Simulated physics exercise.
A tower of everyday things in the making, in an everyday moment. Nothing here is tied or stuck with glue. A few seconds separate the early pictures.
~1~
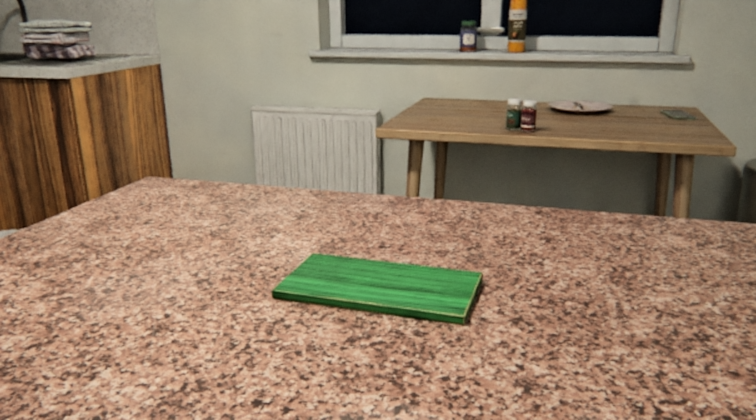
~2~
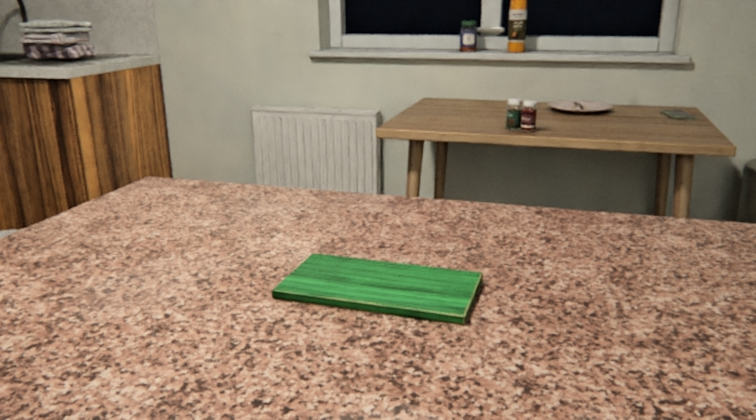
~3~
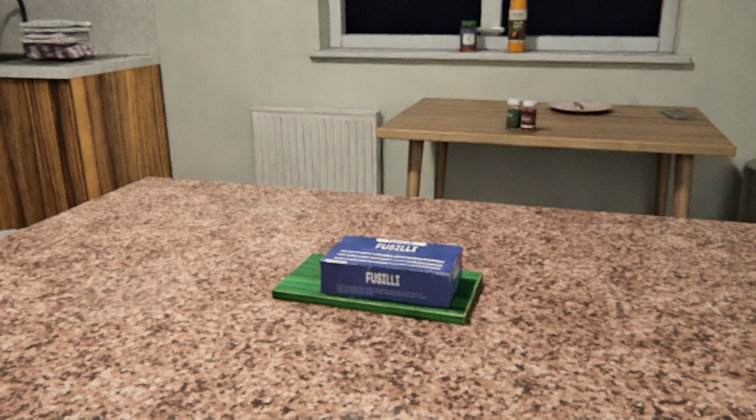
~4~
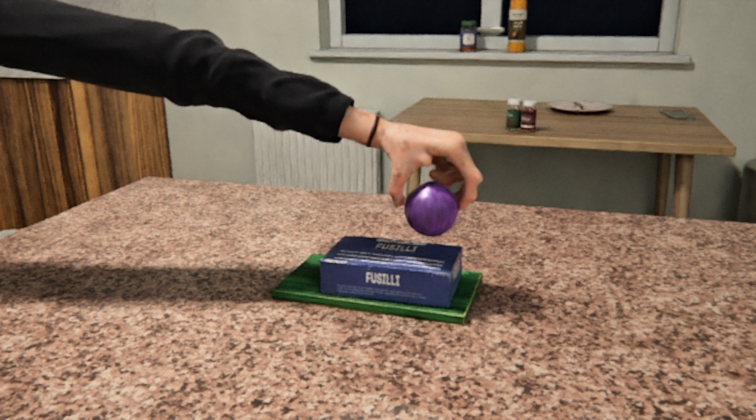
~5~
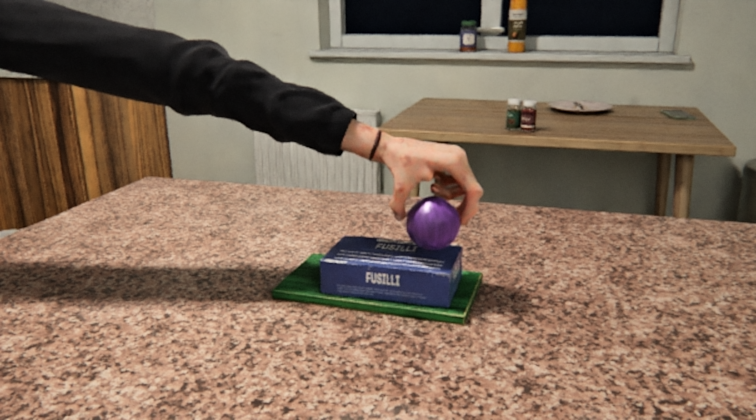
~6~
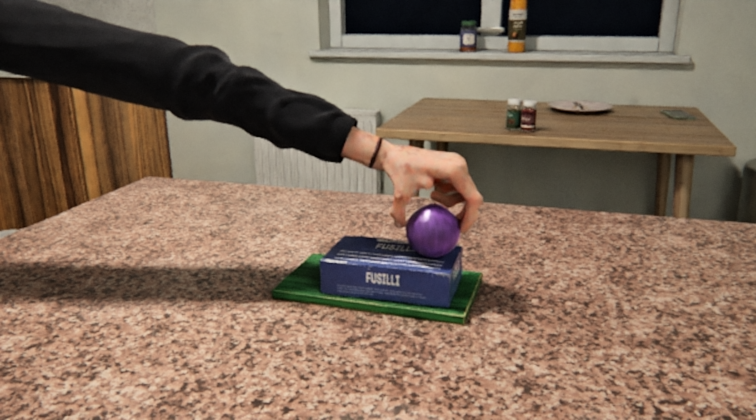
To begin with, a green board lies alone on a speckled countertop, and nothing moves. A blue fusilli box then appears on top of it. Next, a dark-sleeved arm reaches in from the left and lowers a shiny purple ball-like object a short way onto the box's right side, fingers still around it.
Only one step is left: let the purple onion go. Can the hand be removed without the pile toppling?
Yes: Most likely the pile will bear the load.
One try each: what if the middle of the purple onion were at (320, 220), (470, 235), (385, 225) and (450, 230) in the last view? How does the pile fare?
In the first case it comes apart; in the second case it comes apart; in the third case it stays up; in the fourth case it keeps its balance.
Then, 0.30 s past the last view, nothing moves.
Then, 0.70 s past the last view, purple onion resting near (433, 231).
Finally, all 3 still in place. Final places as the last picture's camera would see them, purple onion near (433, 231). The pile stays up.
